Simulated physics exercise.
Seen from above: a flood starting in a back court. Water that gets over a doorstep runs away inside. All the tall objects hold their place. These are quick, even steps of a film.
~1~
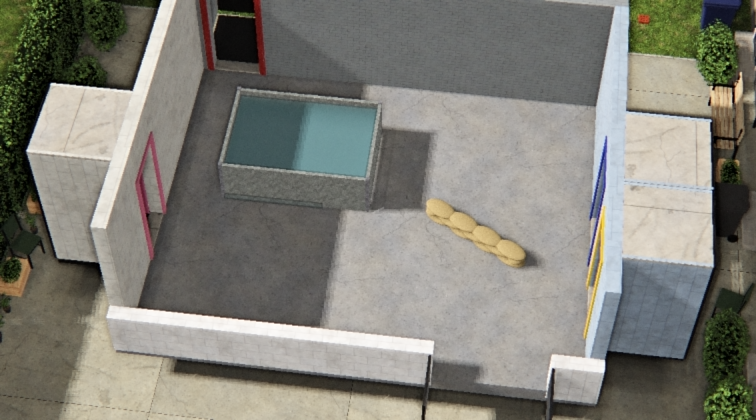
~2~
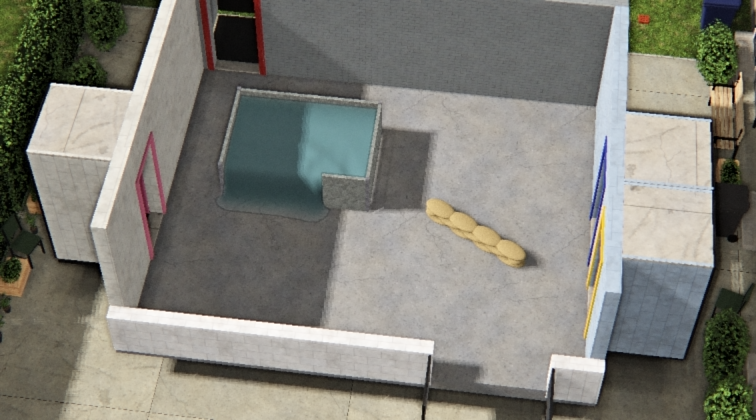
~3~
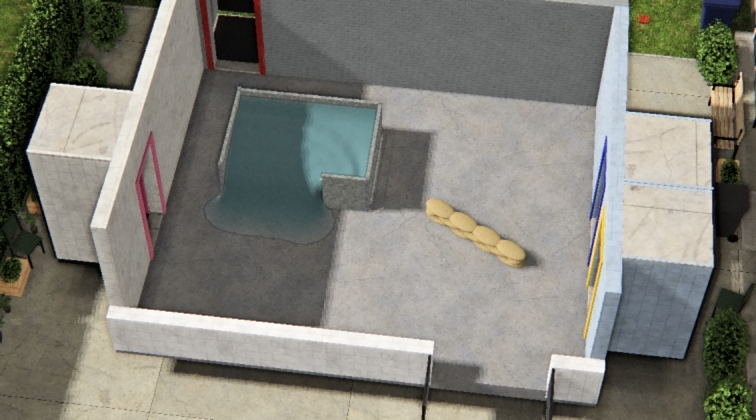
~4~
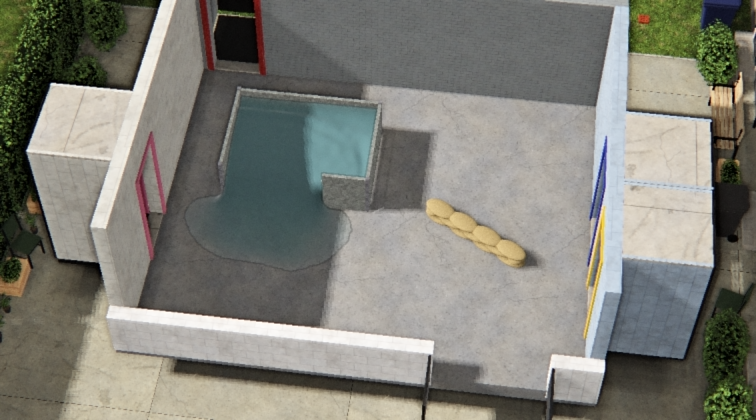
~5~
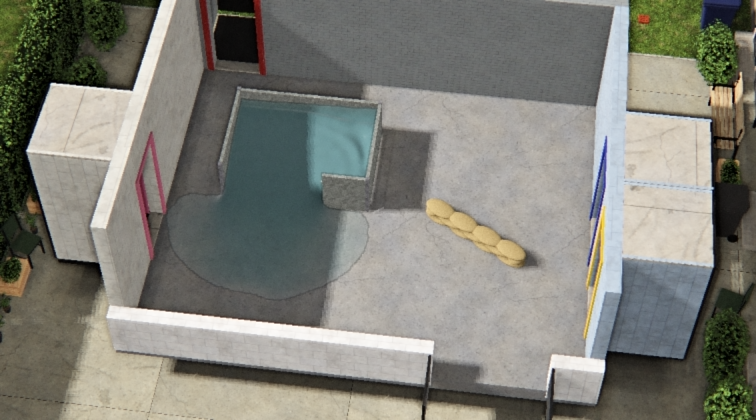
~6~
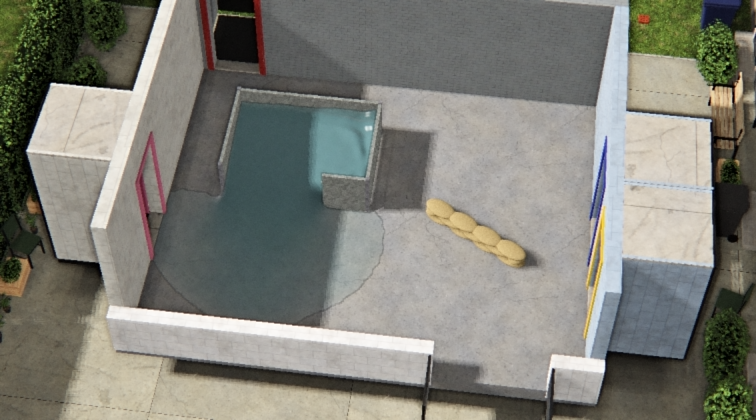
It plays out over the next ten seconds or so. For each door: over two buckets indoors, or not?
In the end: The red door lets in a lot; the blue door admits no more than that; the pink door lets in a lot; the yellow door lets in a lot.
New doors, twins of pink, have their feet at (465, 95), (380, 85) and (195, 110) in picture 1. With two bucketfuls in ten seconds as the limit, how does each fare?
As listed: Lets less in, lets less in, lets less in.
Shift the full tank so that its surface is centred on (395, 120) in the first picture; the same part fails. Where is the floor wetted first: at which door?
It is the one in pink.
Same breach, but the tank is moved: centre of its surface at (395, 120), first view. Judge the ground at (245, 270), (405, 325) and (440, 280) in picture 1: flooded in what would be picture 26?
One after the other: Wet, flooded, covered.
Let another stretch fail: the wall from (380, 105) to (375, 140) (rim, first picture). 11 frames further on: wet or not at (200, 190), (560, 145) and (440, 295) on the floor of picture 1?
In turn: Clear, flooded, dry.
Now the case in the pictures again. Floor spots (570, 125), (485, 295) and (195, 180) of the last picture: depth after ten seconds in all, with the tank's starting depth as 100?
In that order: 12, 12 and 6 per cent.
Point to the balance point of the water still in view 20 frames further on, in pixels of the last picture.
Close to (291, 260).
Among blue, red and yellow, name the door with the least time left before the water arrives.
It is the door marked yellow.
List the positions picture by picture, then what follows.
In the first picture, still water in the tank at (302, 136).
In the second picture, water pours out at (274, 188) and has run to (219, 198).
In the third picture, water pours out at (274, 190) and has run to (209, 211).
In the fourth picture, the front is at (322, 258), out from the gap at (274, 192).
In the fifth picture, water pours out at (274, 192) and has run to (276, 296).
In the sixth picture, the front is at a hidden place, out from the gap at (274, 192).
A moment on, water covers 30 % of the floor; the red door not reached, the blue door not reached, the pink door under two buckets in, the yellow door not reached.
Next, water covers 30 % of the floor; the red door not reached, the blue door not reached, the pink door over two buckets in, the yellow door not reached.
Then, water covers 50 % of the floor; the red door not reached, the blue door not reached, the pink door far over two buckets in, the yellow door wet at the sill, nothing in.
Later, water covers 75 % of the floor; the red door under two buckets in, the blue door wet at the sill, nothing in, the pink door far over two buckets in, the yellow door over two buckets in.
In the end, water covers 95 % of the floor; the red door far over two buckets in, the blue door under two buckets in, the pink door far over two buckets in, the yellow door far over two buckets in.
